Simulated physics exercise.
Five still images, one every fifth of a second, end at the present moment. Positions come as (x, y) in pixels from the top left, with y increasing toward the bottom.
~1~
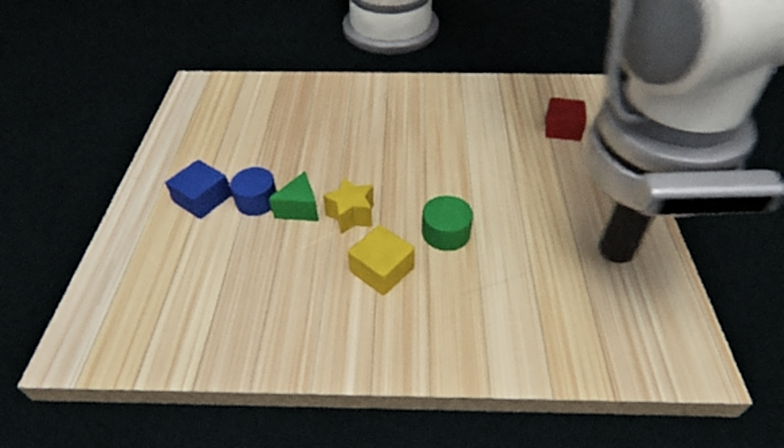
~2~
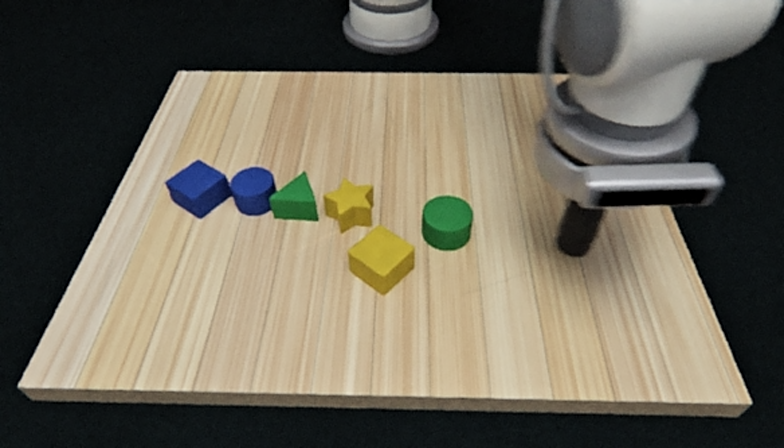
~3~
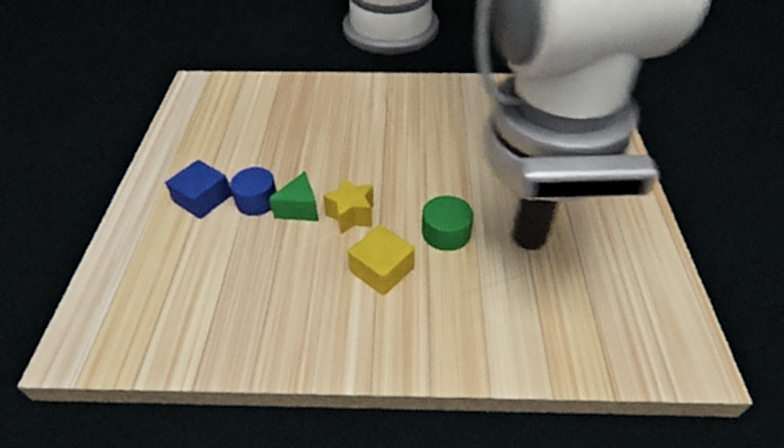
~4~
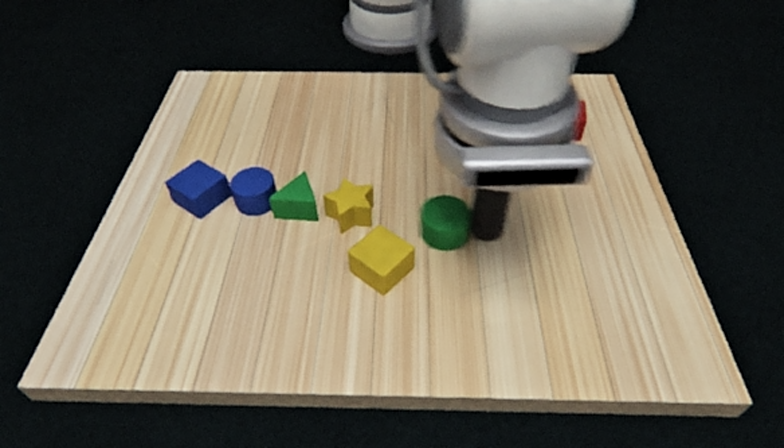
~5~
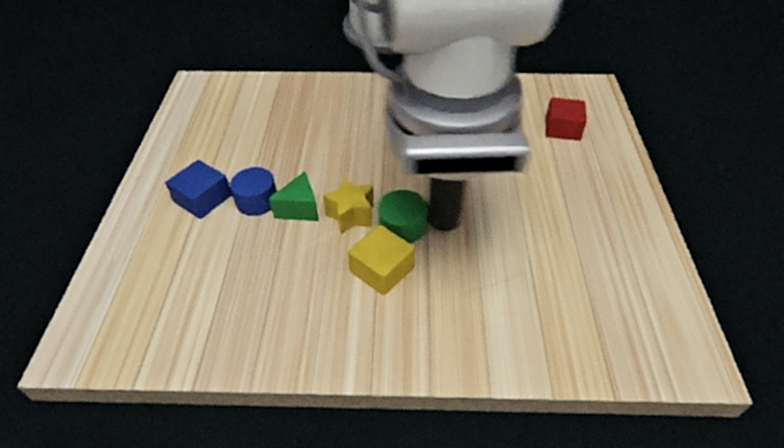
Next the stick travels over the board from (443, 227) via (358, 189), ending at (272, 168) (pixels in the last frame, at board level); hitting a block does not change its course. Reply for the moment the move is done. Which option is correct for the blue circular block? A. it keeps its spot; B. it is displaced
A
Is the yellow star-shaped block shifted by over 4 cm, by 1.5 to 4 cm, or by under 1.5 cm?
1.5 to 4 cm.
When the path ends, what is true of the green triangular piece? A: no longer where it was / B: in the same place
A.
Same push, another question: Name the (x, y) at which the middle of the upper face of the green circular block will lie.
The spot you're after is about (363, 206) in the image.
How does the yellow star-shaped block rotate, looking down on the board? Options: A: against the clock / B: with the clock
I'll go with B - with the clock.
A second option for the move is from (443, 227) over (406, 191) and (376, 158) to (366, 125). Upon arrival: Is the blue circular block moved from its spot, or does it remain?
Still in place.
What follows on the original path. One third of the way, stick at (385, 194); green triangular piece at (284, 189); yellow star-shaped block at (324, 195), turned 20° clockwise; green circular block at (363, 206).
Two thirds of the way, stick at (330, 172); green triangular piece at (284, 189); yellow star-shaped block at (324, 195), turned 20° clockwise; green circular block at (363, 206).
At the end, stick at (270, 161); blue circular block in place; green triangular piece at (284, 189); yellow star-shaped block at (324, 195), turned 20° clockwise; green circular block at (363, 206).
